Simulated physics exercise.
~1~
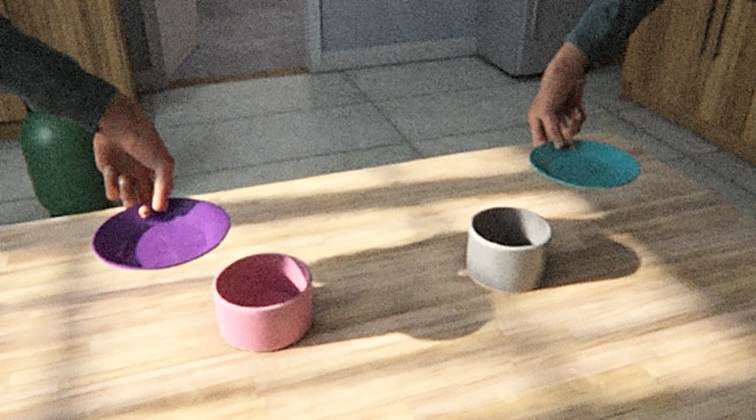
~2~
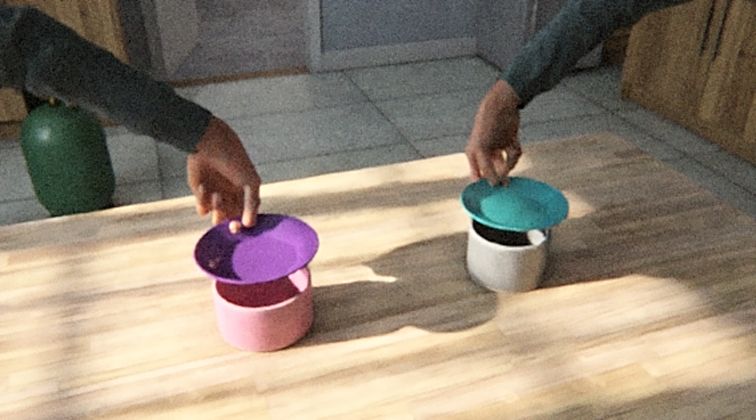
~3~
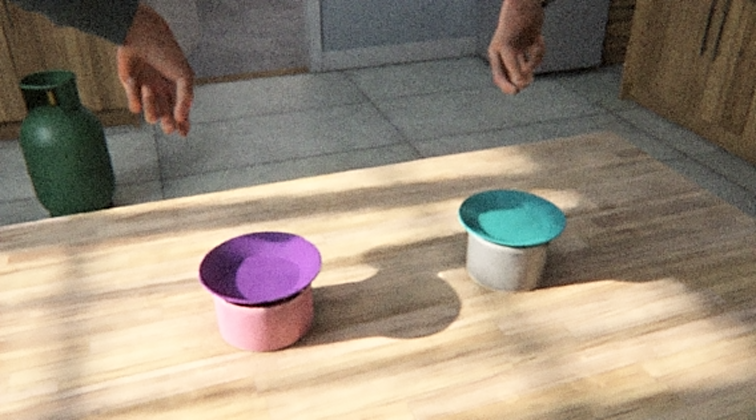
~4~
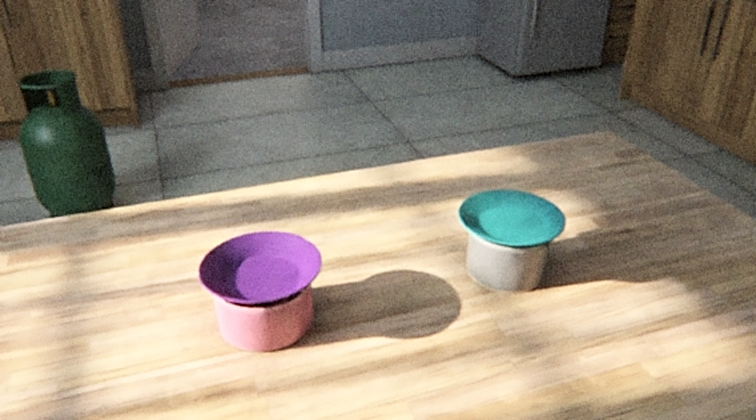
On a sunlit wooden table in a kitchen, two hands brought a purple plate over a pink mug and a turquoise saucer over a gray jar, set them down and drew away, leaving both resting across the openings like lids.
